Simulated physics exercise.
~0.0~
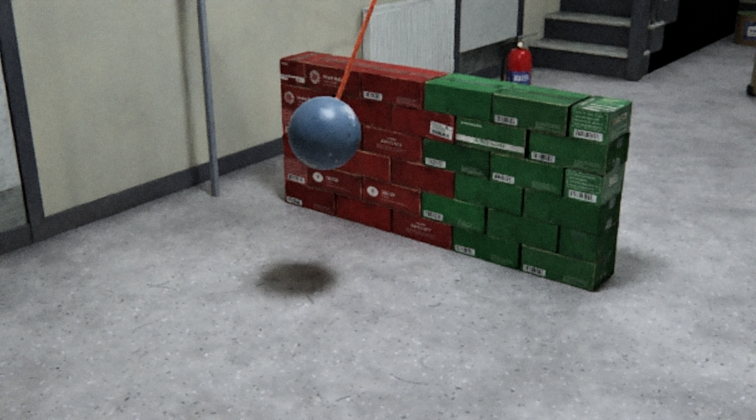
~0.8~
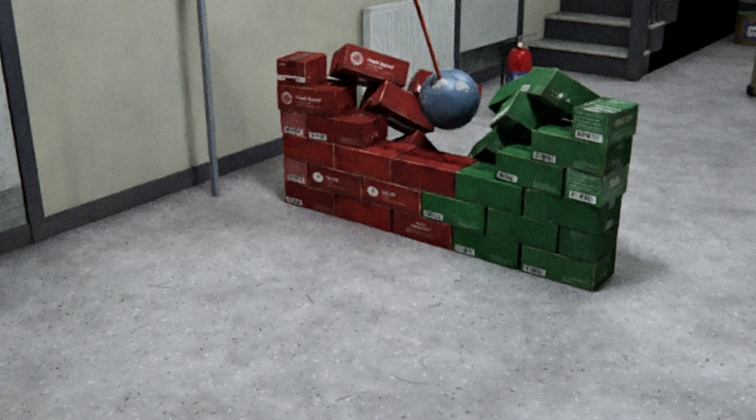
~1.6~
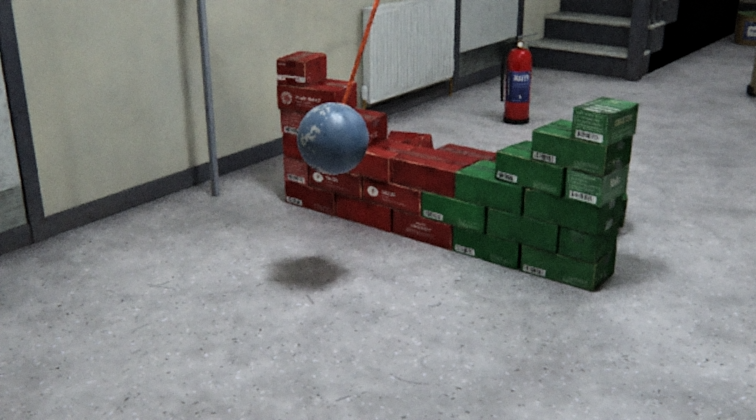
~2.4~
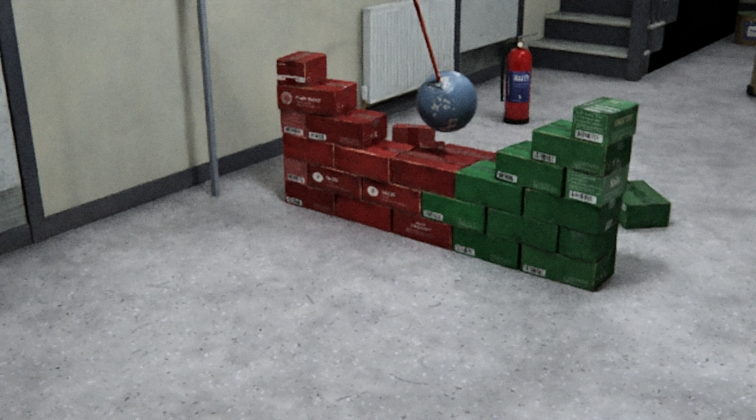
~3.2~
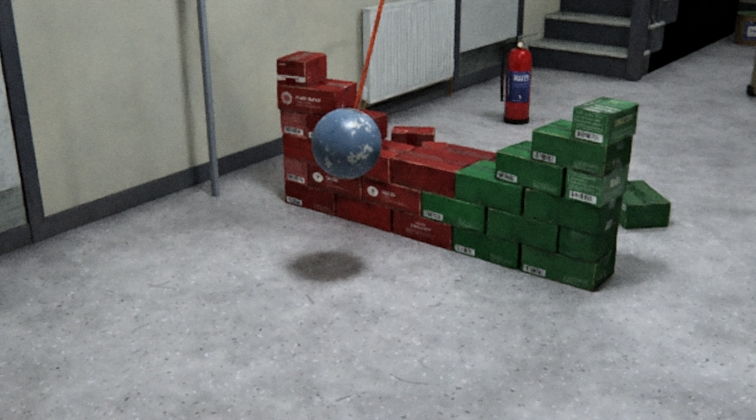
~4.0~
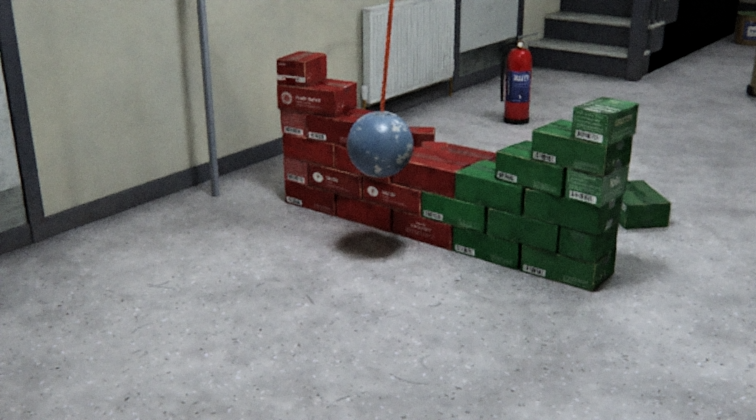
A swinging ball smashes the top middle from a red and green box wall, leaving both ends standing.
